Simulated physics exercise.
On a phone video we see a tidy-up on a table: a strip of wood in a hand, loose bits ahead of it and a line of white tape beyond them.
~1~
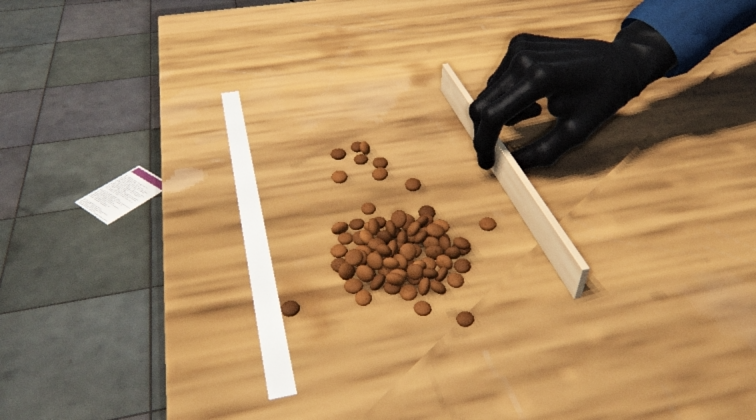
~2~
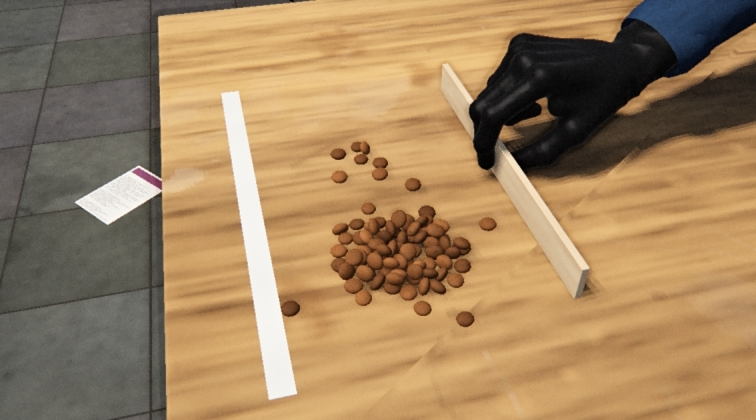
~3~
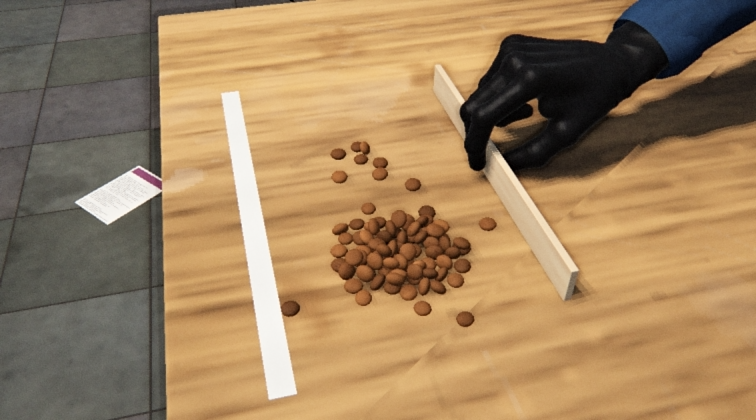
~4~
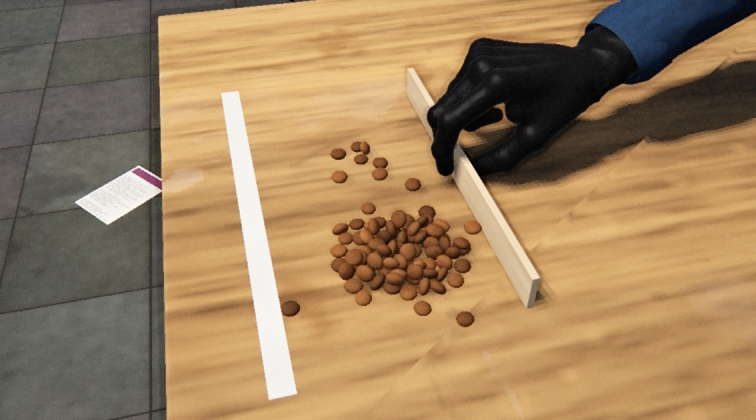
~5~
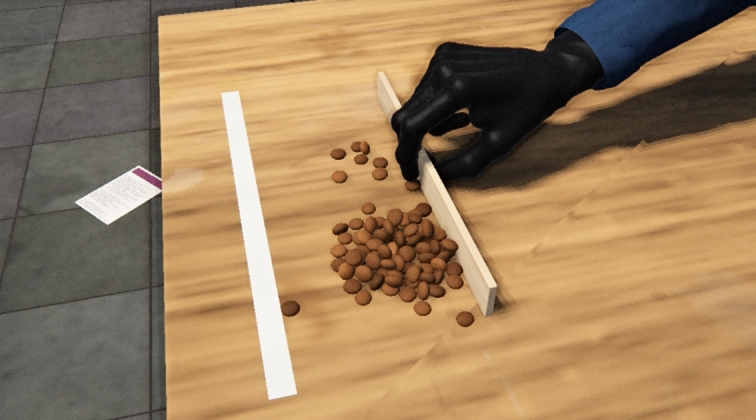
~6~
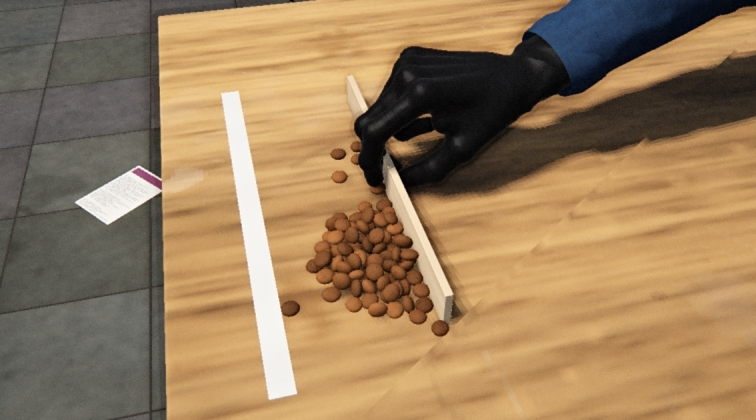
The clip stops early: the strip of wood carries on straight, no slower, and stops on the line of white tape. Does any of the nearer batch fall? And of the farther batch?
The nearer batch? It does not all stay up. The farther batch? It does not fall.
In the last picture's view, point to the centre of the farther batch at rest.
Probably somewhere close to (223, 179).
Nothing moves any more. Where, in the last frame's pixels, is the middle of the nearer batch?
Roughly (212, 292) in pixels.
Then, 0.34 s after the last picture, strip of wood still moving, near (310, 176); nearer batch all on the table, its front near (237, 275); farther batch all on the table, its front near (284, 183).
Then, 0.71 s after the last picture, strip of wood stopped at the white tape; nearer batch a stray few over the edge; farther batch all on the table, its front near (211, 194).
Then, 0.99 s after the last picture, strip of wood stopped at the white tape; nearer batch a small part over the edge; farther batch all on the table, its front near (211, 194).
At rest, strip of wood stopped at the white tape; nearer batch a small part over the edge; farther batch all on the table, its front near (211, 194).
